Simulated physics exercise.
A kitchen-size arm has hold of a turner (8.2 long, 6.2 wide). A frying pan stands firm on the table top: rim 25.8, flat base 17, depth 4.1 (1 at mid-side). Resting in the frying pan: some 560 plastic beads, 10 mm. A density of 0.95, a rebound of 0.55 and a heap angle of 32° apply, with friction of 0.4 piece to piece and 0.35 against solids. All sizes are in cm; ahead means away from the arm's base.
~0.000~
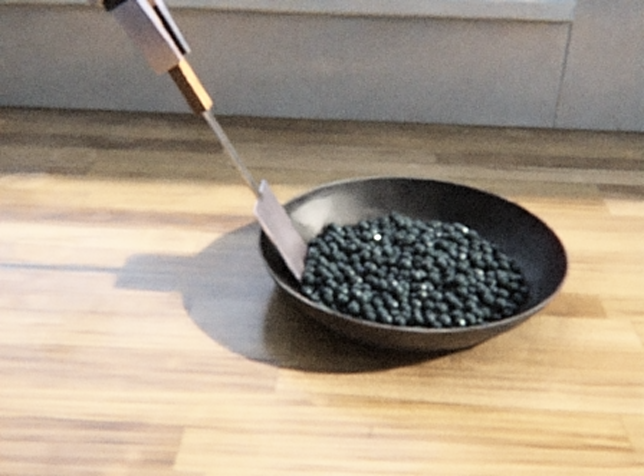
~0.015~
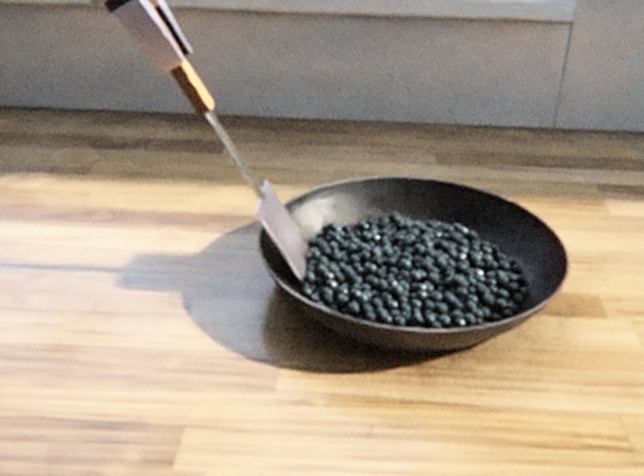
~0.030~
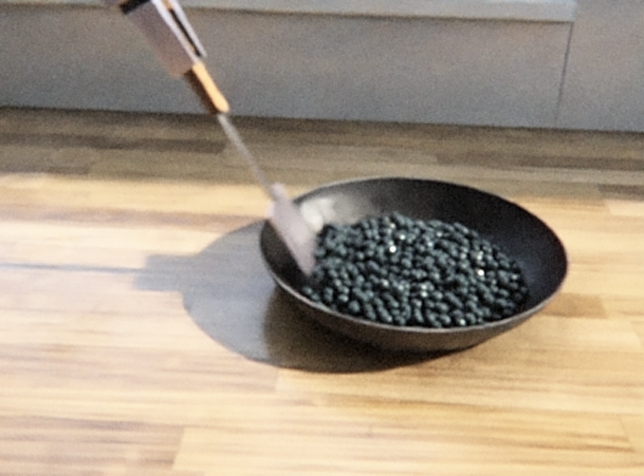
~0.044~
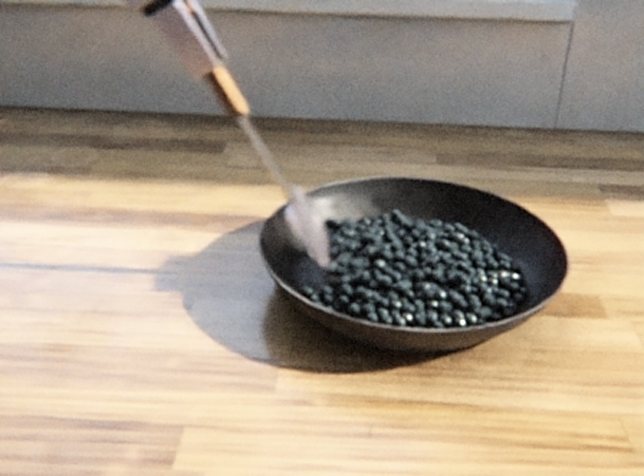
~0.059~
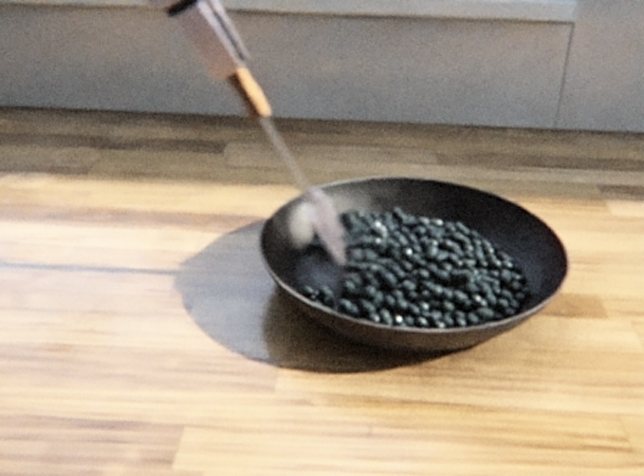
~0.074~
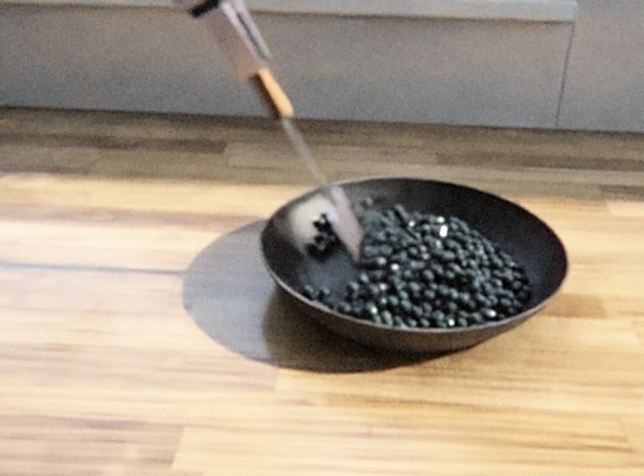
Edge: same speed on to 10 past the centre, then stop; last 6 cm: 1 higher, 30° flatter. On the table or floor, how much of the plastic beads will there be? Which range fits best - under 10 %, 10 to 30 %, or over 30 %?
The range that fits: 10 to 30 %.
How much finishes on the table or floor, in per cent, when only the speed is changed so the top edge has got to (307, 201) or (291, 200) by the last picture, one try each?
Near 10 per cent in the first try and near 5 per cent in the second.
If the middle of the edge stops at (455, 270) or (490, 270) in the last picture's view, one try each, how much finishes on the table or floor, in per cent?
I'd say some 0 per cent, then some 5 per cent.
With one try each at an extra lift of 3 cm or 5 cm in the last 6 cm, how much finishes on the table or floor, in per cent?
I'd say close to 15 percent for the first and close to 15 percent for the second.
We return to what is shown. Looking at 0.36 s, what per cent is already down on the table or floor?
It works out to about 15 in a hundred.
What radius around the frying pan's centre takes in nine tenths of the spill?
I'd estimate close to 40 centimetres.
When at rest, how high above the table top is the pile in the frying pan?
Height at rest: Roughly 4.0 cm.
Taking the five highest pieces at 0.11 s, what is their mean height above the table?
They are around 6 cm up.
By 0.11 s, sloping 60°, highest piece 6 above the table; 559 in the frying pan.
By 0.15 s, sloping 52°, highest piece 6 above the table; 559 in the frying pan.
By 0.36 s, sloping 30°, highest piece 8 above the table; 458 in the frying pan, 75 on the table or floor, 26 on the blade or in flight.
By 1.41 s, sloping 30°, highest piece 4 above the table; 458 in the frying pan, 101 on the table or floor.
Final count, 458 in the frying pan, 101 on the table or floor. That is 18 % on the table or floor.
